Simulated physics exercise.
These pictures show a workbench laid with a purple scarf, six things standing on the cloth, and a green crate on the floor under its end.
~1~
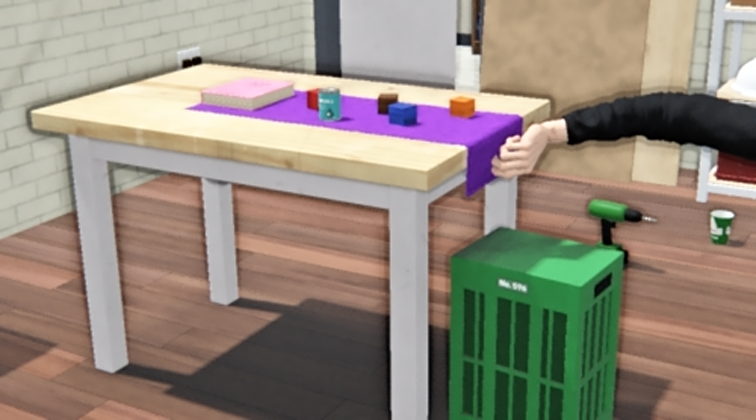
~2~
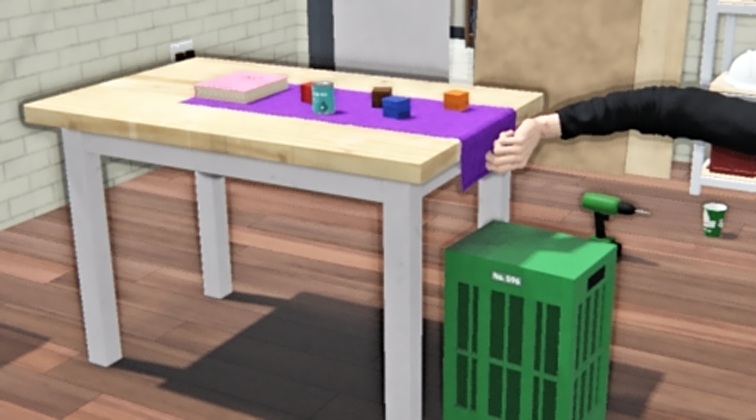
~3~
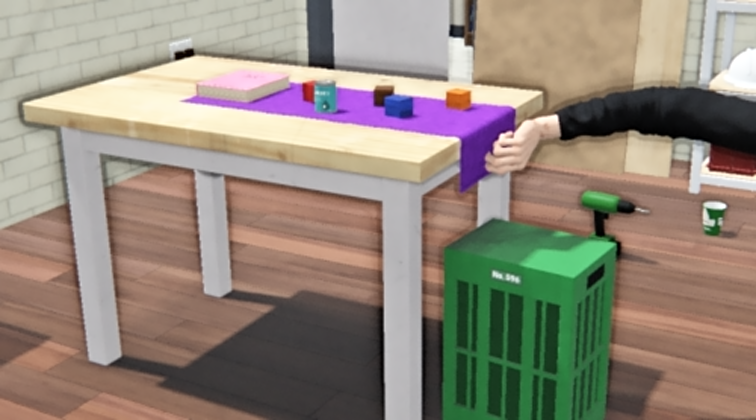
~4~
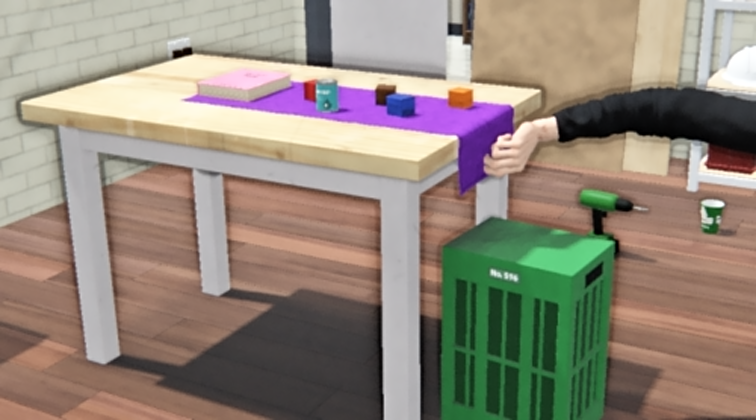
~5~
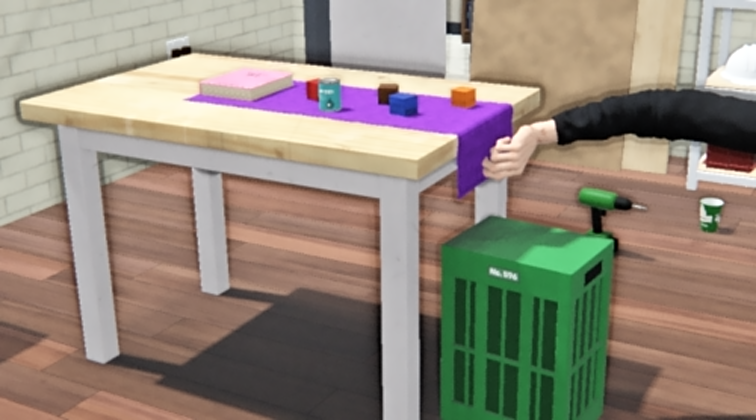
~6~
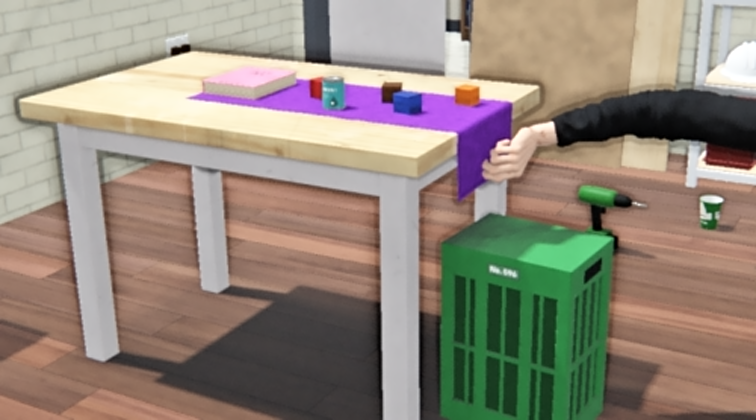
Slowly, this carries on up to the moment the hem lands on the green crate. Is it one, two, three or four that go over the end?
It is one.
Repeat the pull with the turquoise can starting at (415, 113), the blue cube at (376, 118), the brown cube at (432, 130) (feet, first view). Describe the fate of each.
The turquoise can would stay in place, the blue cube would stay in place, the brown cube would end up off.
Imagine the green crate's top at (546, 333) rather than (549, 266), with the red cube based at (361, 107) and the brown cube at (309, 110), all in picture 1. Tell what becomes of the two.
The red cube holds on; the brown cube stays on.
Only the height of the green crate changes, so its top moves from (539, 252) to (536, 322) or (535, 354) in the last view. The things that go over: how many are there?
3 and 4.
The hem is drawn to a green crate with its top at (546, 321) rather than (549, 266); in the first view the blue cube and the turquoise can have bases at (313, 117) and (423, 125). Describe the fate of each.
Note: Blue cube kept on top; turquoise can lost.
Early on, hem near (486, 216); all still up.
Midway, hem on the crate; orange cube gone.
Finally, hem on the crate; orange cube gone. The answer is one.
